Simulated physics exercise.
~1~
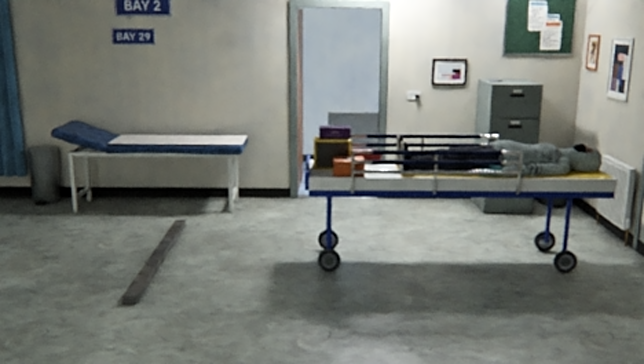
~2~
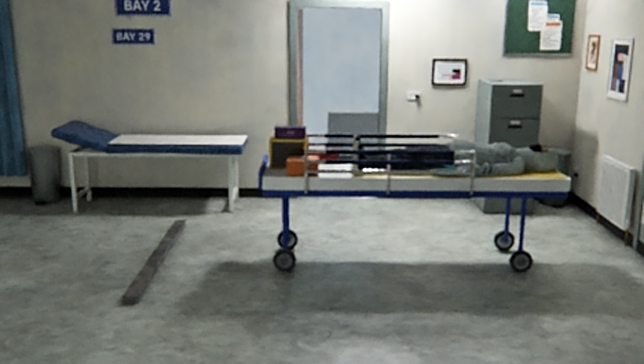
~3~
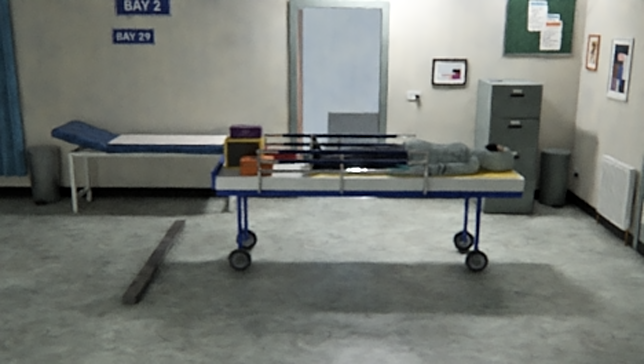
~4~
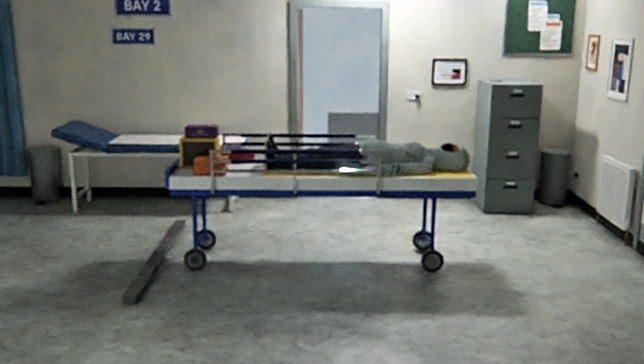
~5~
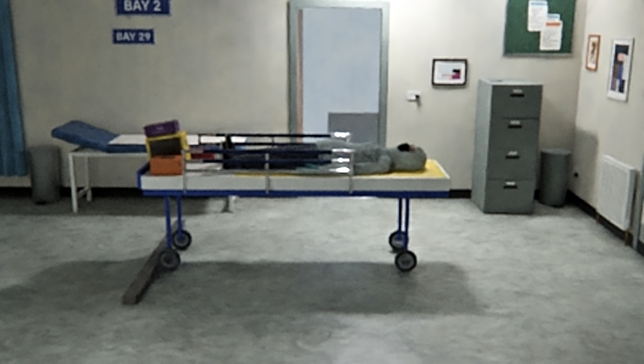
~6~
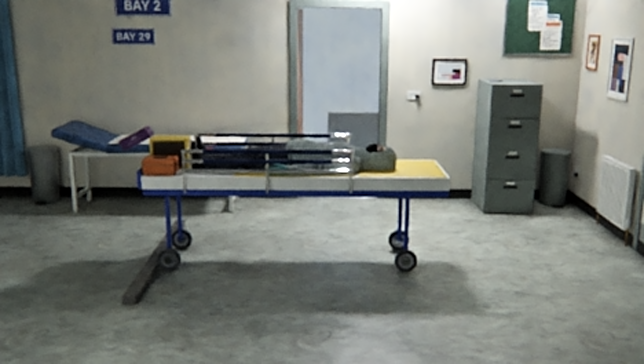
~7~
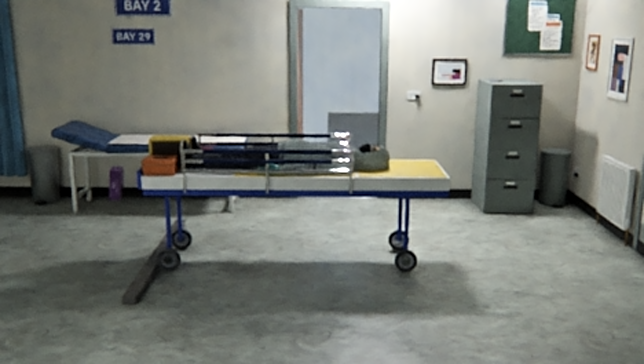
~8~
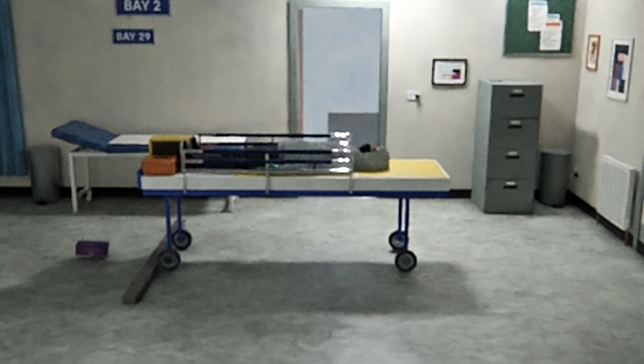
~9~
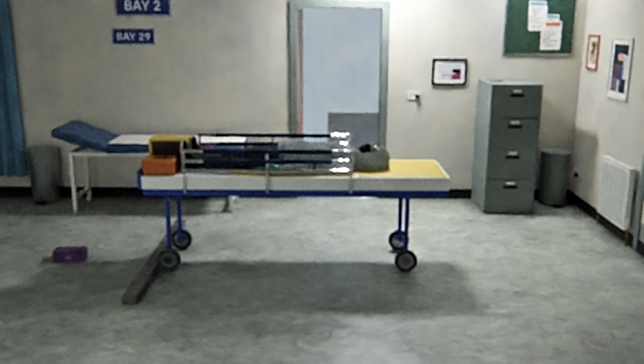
In this clip, a ward trolley carrying a limp person, a yellow monitor, an orange case and a purple box rolls left and stops at a floor sill. The load slides forward, and the purple box topples off the left end and lands on the floor while the rest stays aboard.
